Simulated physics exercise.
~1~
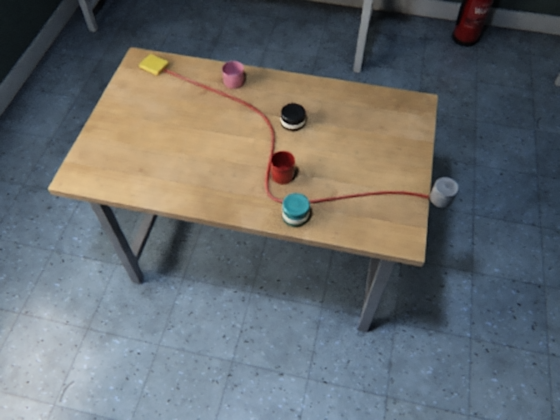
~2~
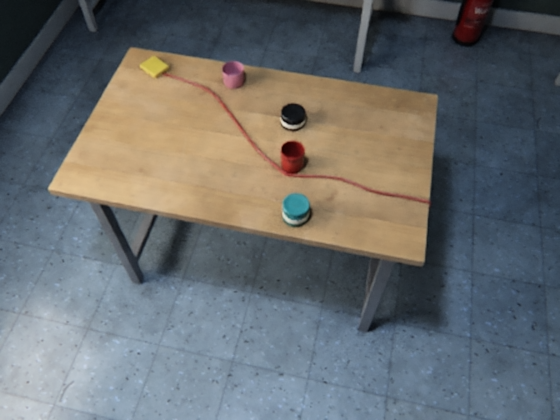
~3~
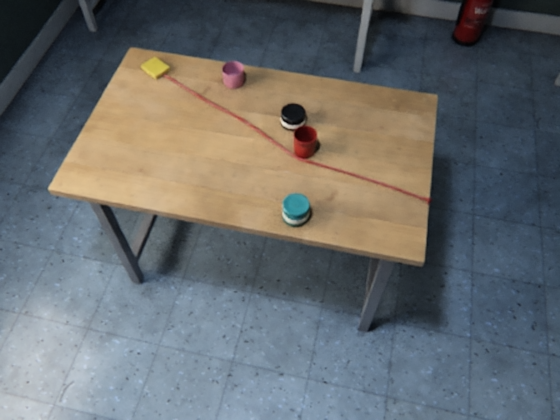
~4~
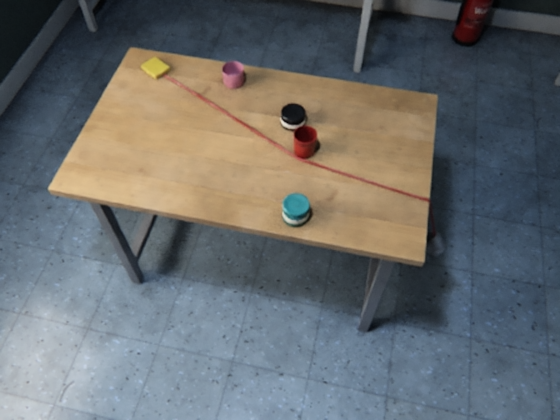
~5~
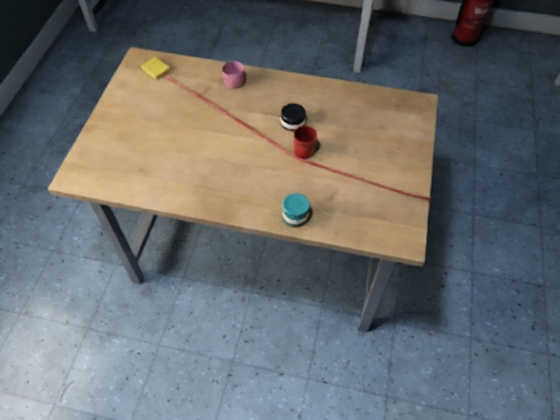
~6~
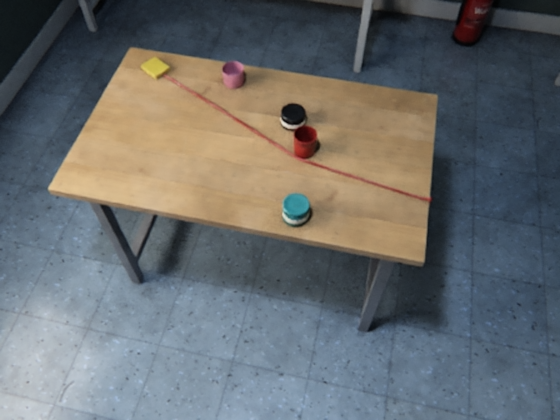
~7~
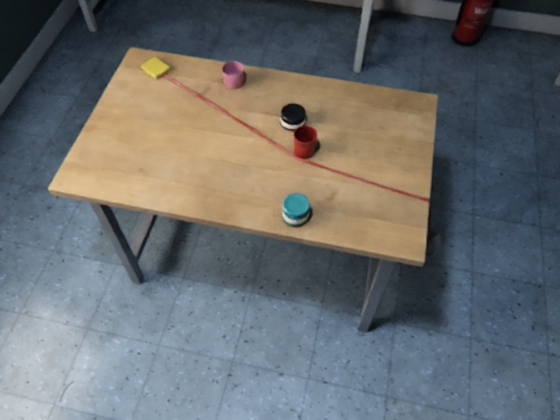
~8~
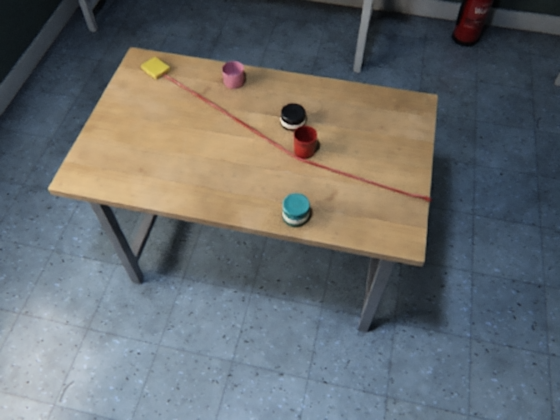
The footage shows a grey object at a wooden table's right edge, tied by a red cable to a yellow block, dropping over the side as the tightening cable drags a red mug right and up. The mug stops near a black canister, the cable taut, the other items practically still.
